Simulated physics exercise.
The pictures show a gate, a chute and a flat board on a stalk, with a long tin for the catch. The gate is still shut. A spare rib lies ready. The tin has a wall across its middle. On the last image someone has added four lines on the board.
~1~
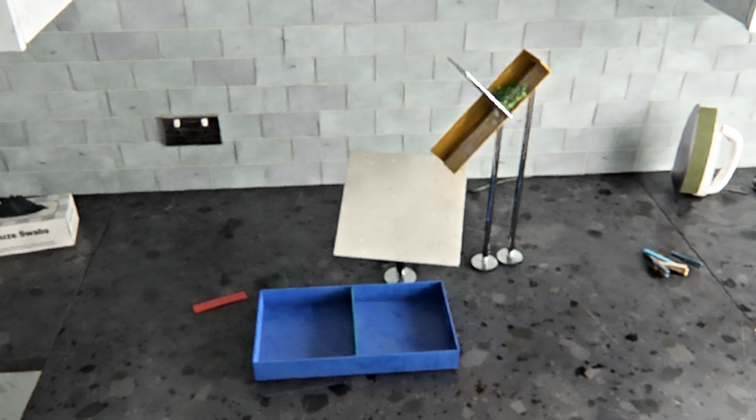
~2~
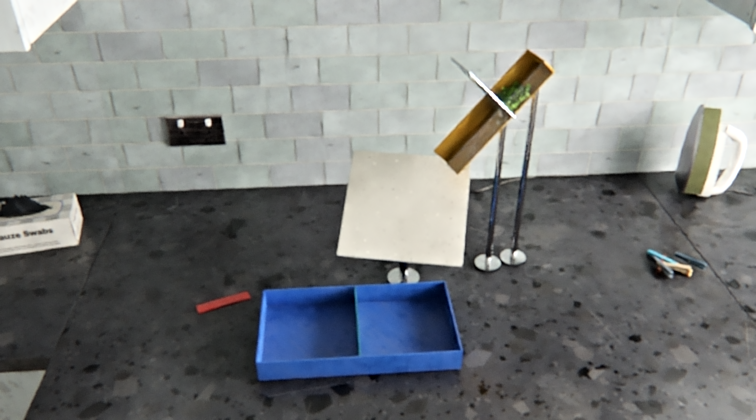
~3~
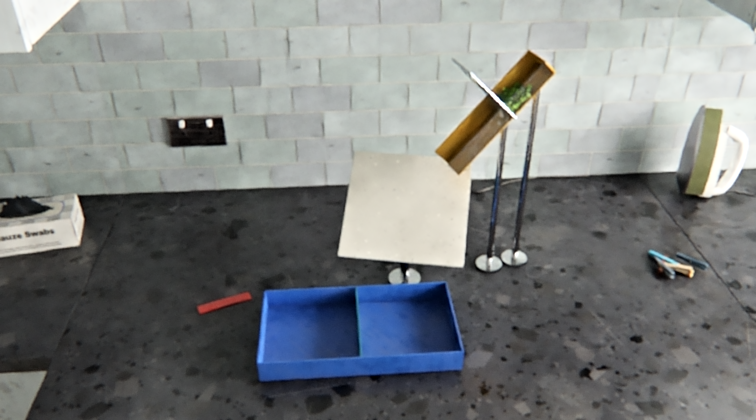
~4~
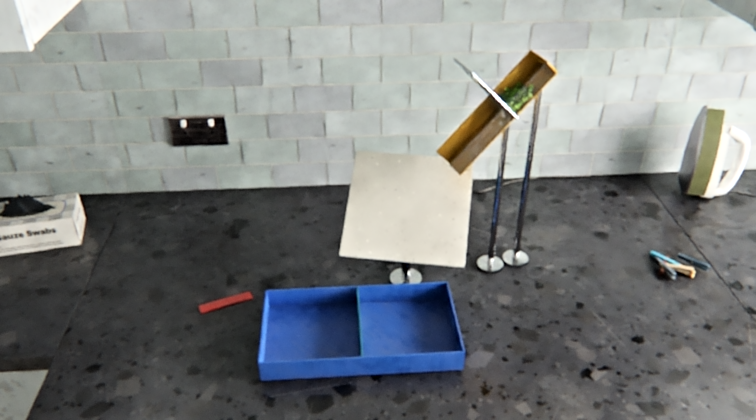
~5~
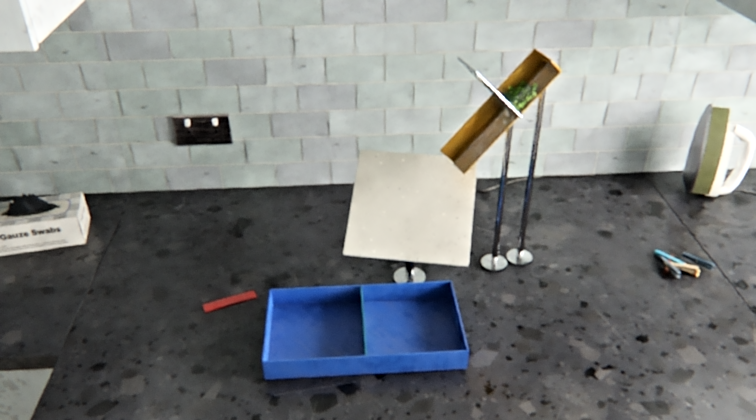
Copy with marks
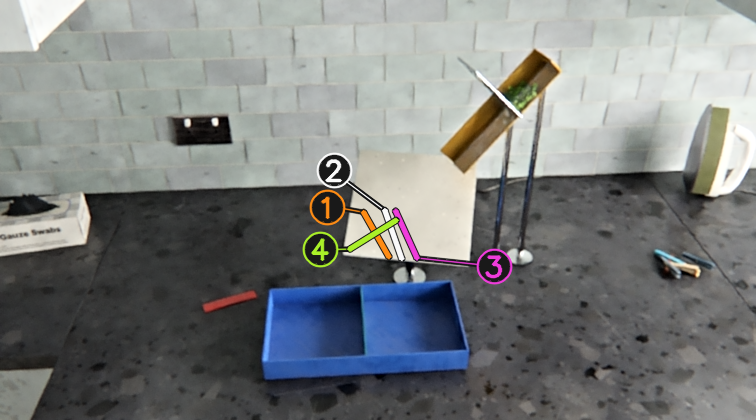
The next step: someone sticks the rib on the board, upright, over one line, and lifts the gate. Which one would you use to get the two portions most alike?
Take 4.
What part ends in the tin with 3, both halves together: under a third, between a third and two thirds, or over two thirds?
Over two thirds.
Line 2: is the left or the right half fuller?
The right half.
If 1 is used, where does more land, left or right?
Right.
On the marked copy, line 1 from (363, 212) to (388, 256); line 2 from (384, 210) to (401, 258); line 3 from (395, 211) to (416, 257); line 4 from (396, 220) to (349, 249).
With 1, of what is caught, a small part in the left half, nearly all in the right.
With 2, of what is caught, a small part in the left half, nearly all in the right.
With 3, of what is caught, a small part in the left half, most in the right.
With 4, of what is caught, about a third in the left half, about two thirds in the right.
